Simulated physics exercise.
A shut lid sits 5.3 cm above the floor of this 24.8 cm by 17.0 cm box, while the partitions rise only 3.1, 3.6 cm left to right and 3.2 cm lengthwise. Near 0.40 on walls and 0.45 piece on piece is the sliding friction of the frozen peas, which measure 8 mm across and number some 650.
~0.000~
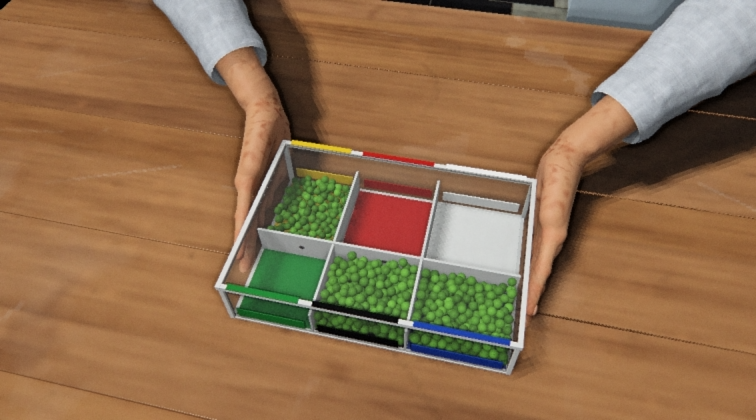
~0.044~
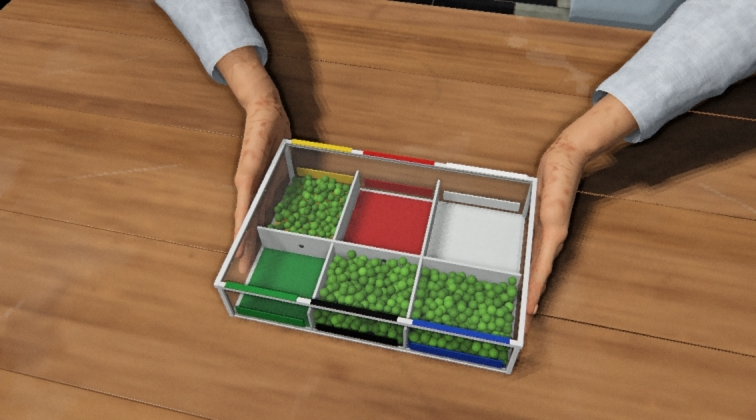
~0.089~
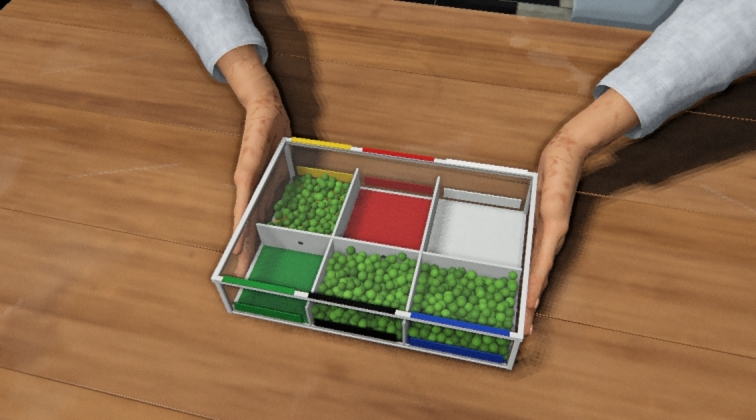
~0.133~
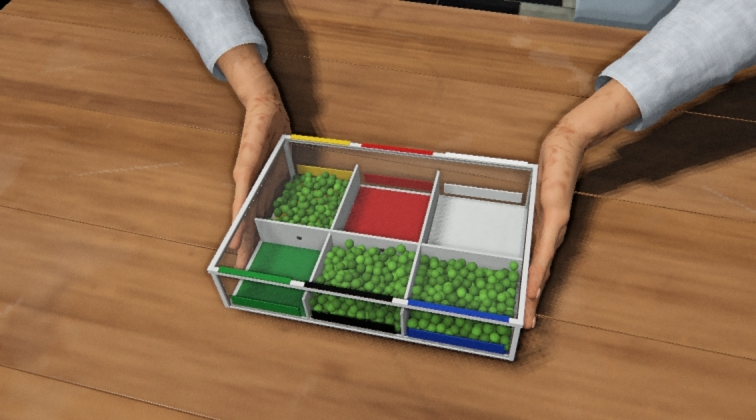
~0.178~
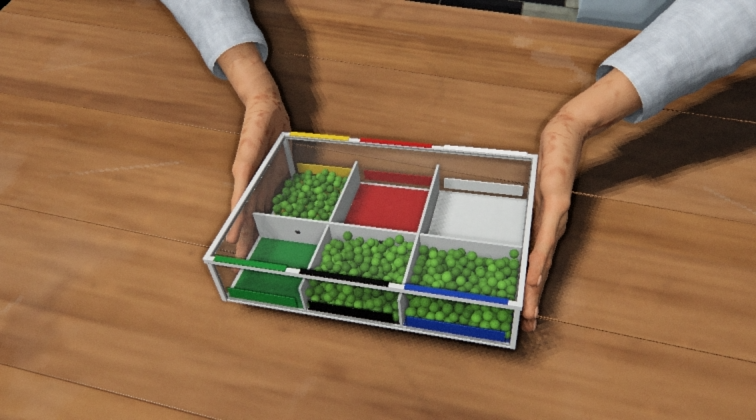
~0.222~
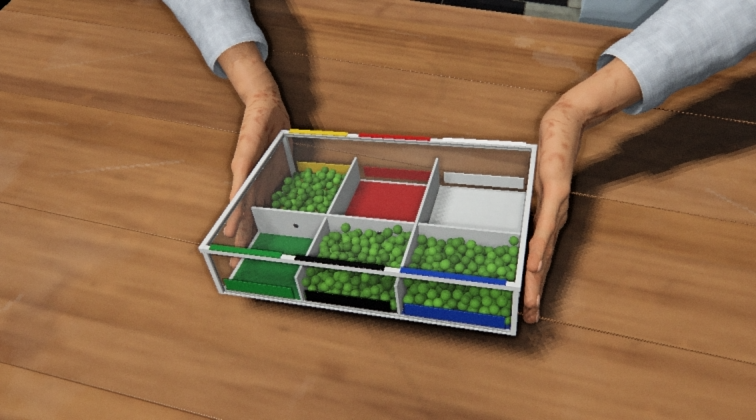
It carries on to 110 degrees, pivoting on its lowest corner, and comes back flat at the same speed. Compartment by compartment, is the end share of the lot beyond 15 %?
Red compartment: Beyond; blue compartment: Not beyond; green compartment: Not beyond; yellow compartment: Beyond; white compartment: Not beyond; black compartment: Not beyond.
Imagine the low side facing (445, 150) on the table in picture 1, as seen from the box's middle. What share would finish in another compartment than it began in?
About 75 per cent.
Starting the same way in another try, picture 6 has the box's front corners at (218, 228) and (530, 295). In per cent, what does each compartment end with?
By the end, red has 35%, blue has 0%, green has 0%, yellow has 25%, white has 40% and black has 0%.
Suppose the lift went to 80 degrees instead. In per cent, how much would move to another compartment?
40 %.
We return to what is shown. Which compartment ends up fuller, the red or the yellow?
The yellow compartment.
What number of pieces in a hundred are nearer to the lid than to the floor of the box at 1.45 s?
About 60 %.
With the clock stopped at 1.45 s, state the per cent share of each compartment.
Shares - red: 15; blue: 15; green: 0; yellow: 50; white: 5; black: 10.
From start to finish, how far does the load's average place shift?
Some 10.0 cm.
After 1.45 s, tilt 110 degrees; red 15 %, blue 15 %, yellow 50 %, white 5 %, black 10 %.
Then, at 2.27 s, tilt 50 degrees; red 25 %, blue 5 %, yellow 65 %.
After 3.10 s, tilt 0 degrees; red 25 %, blue 5 %, yellow 65 %.
At rest (3.5 s), red 25 %, blue 5 %, green 0 %, yellow 65 %, white 0 %, black 0 %.
